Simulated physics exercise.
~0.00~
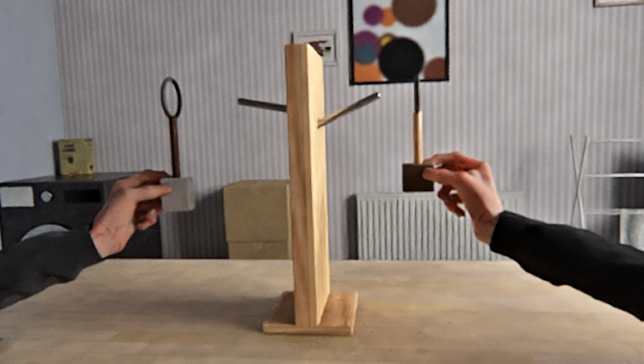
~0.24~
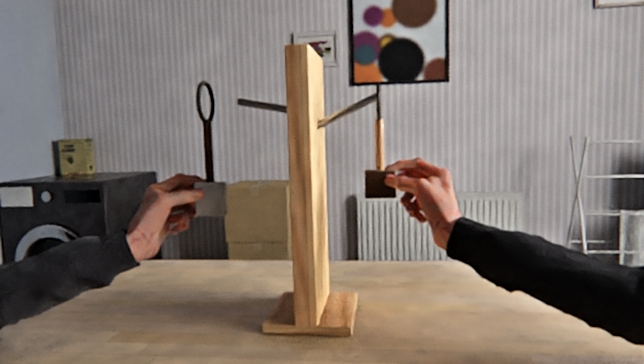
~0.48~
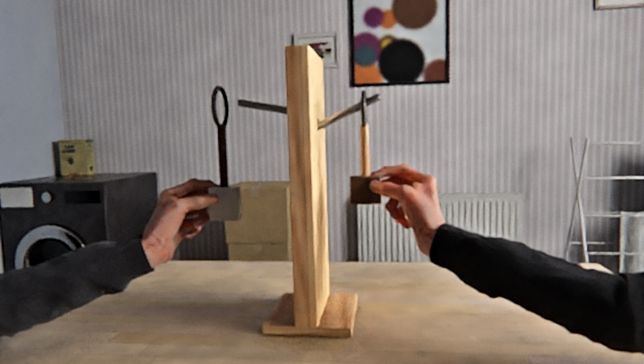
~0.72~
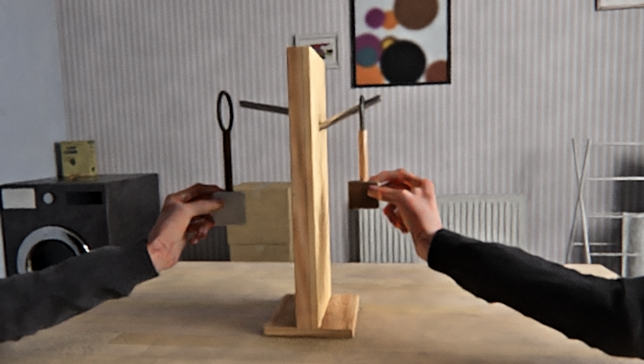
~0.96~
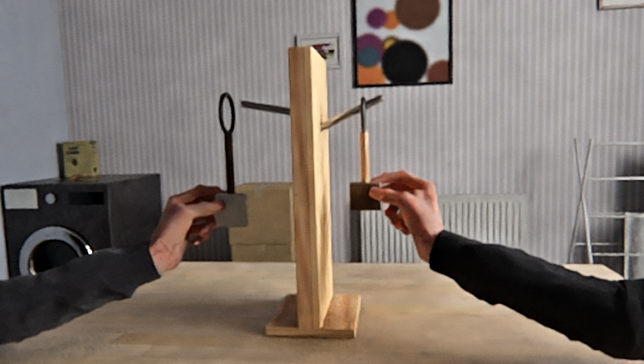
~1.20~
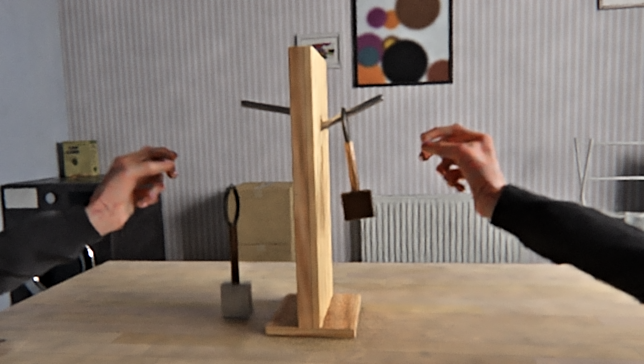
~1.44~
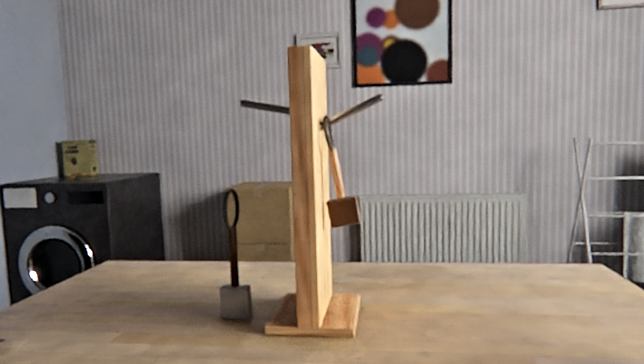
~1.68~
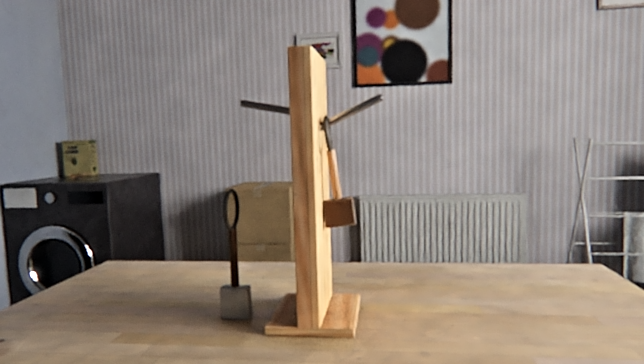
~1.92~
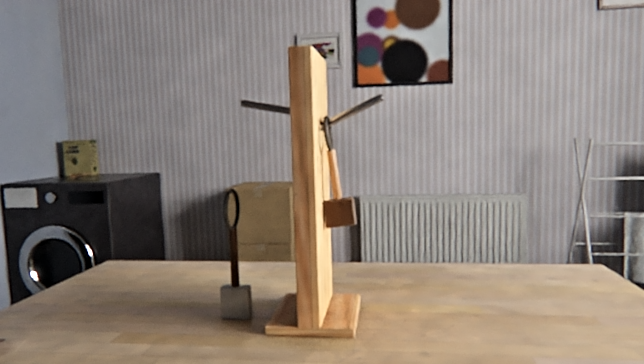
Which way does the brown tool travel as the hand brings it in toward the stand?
The brown tool moves to the left, toward the peg on the stand.
Two hands bring tools to a stand's pegs and release them; brown hangs, white drops.
